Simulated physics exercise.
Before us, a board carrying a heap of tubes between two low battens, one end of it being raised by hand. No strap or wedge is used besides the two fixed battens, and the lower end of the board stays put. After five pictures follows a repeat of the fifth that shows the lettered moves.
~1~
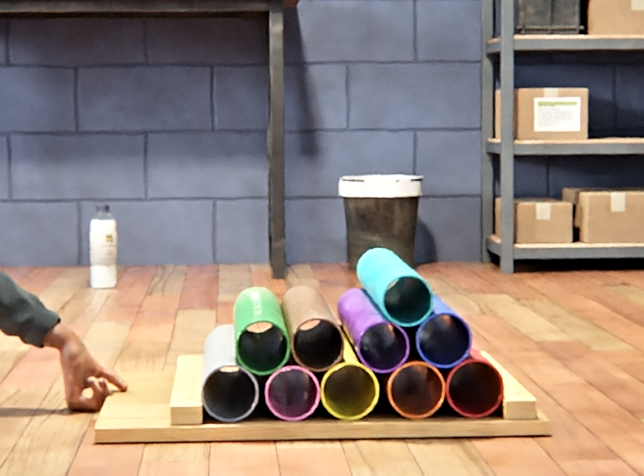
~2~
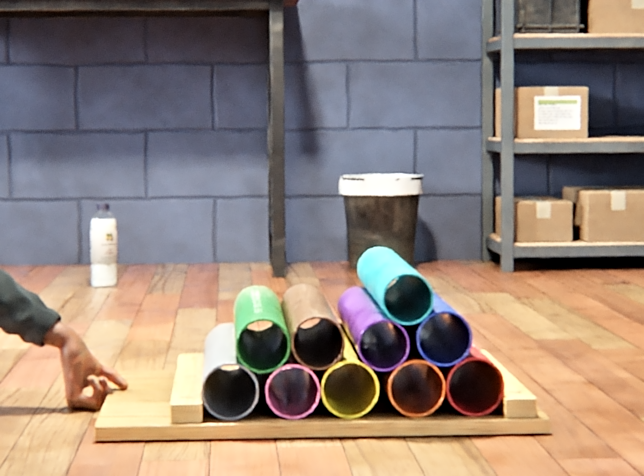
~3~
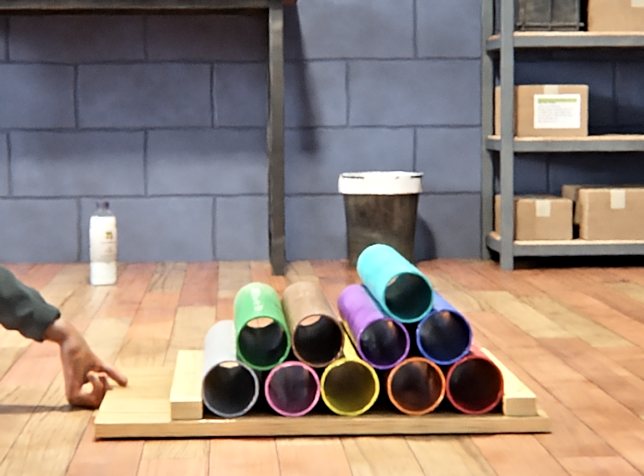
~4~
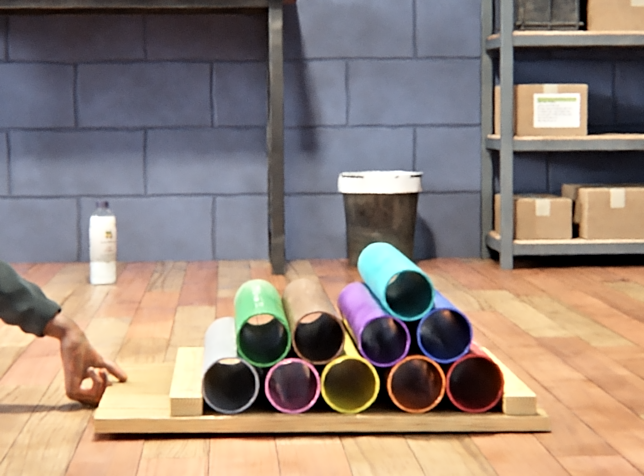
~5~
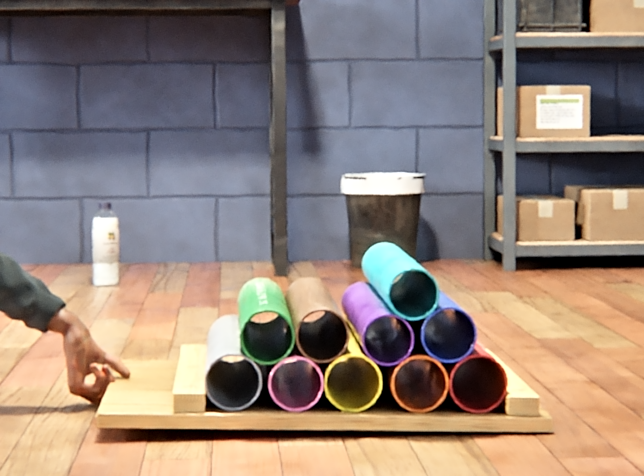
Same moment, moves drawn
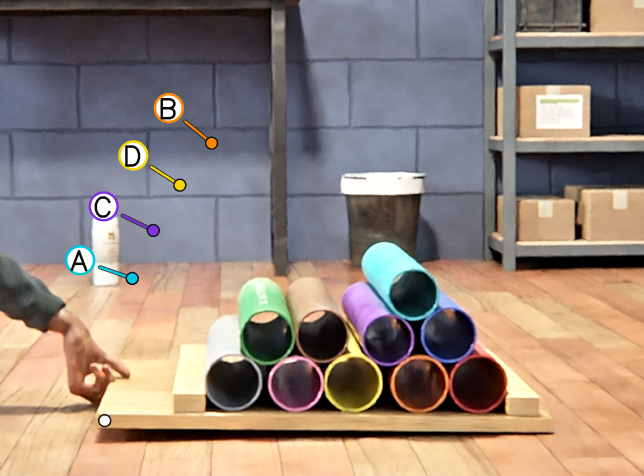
A hand at the left slowly raises the near end of a wooden board by a slight amount, while the stacked tubes on it keep their arrangement and the view stays almost still, with a faint shift. Grey, pink, yellow, orange and red tubes line the bottom between two battens, with green, brown, purple and blue above and turquoise on top. Seen from the front, the room has a plank floor, blue block wall, white bottle, dark bin and shelves of boxes.
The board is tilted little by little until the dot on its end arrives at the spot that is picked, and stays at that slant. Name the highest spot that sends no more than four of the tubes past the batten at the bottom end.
At most to C.
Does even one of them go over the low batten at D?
At D: Yes.
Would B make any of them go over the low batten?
Yes, at B.
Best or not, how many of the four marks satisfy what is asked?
Two of the four.
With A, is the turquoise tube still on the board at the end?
Yes, with A.
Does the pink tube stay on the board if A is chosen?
The pink tube: Yes.
On the marked copy, A at (132, 279); B at (212, 143); C at (153, 230); D at (180, 185); the white dot at (105, 421).
Taking C. A third of the way, board at 16°.
Two thirds of the way, board at 27°.
When it is over, board at 27°, none over the low batten.
As for the rest, A none over the low batten; B five over the low batten; D five over the low batten.
